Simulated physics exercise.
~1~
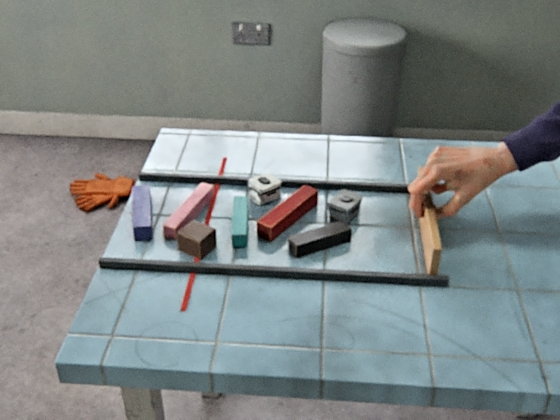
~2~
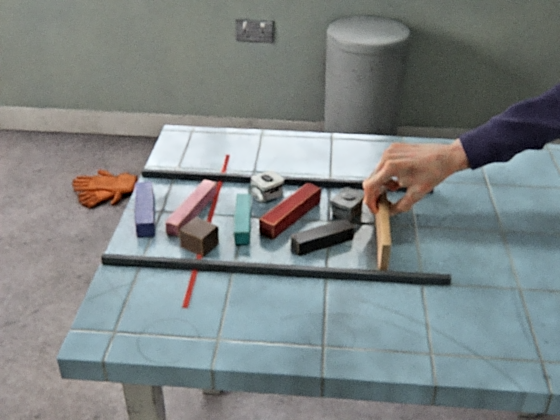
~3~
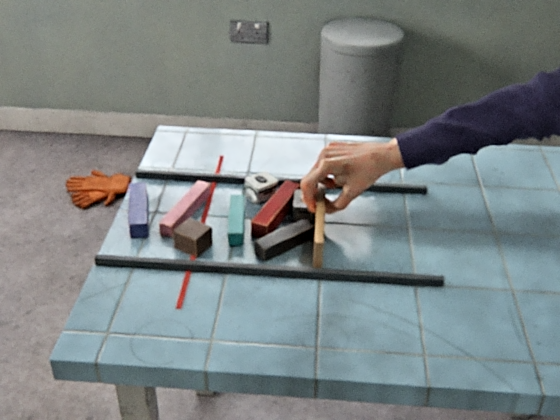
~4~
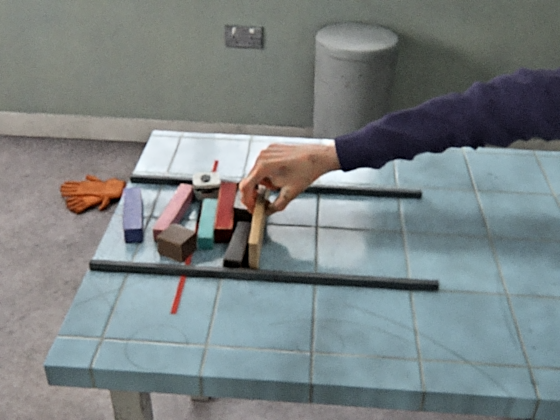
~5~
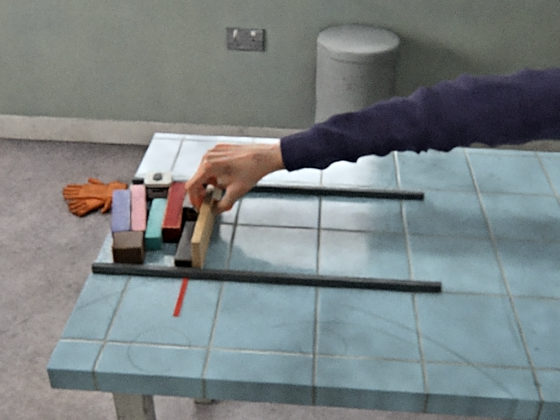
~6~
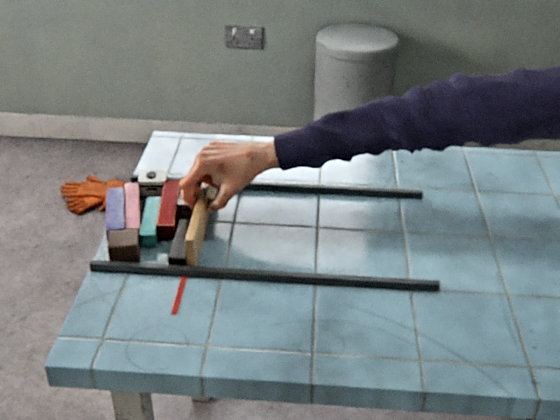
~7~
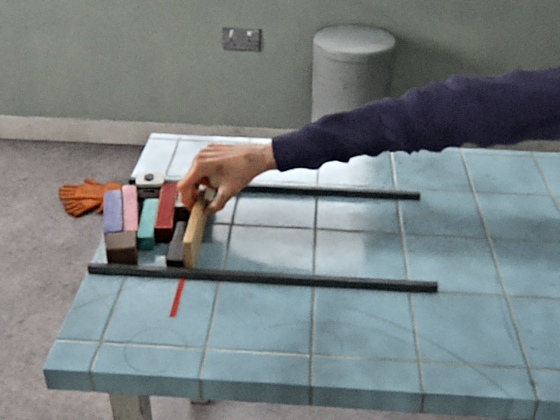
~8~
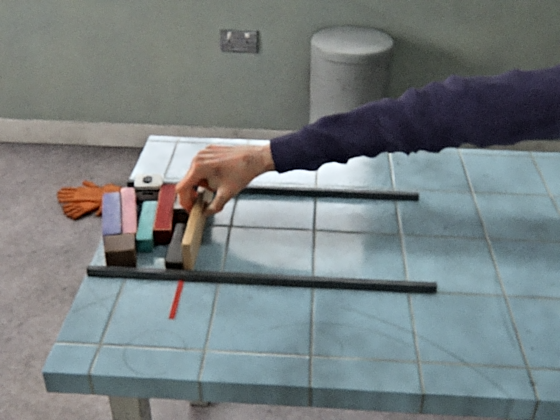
In this clip, a hand slides an upright wooden board leftward between two dark rails on a blue tiled table, gathering scattered colored blocks into a tight cluster near the left edge. The board stops around the red tape, with the blocks still on the table.
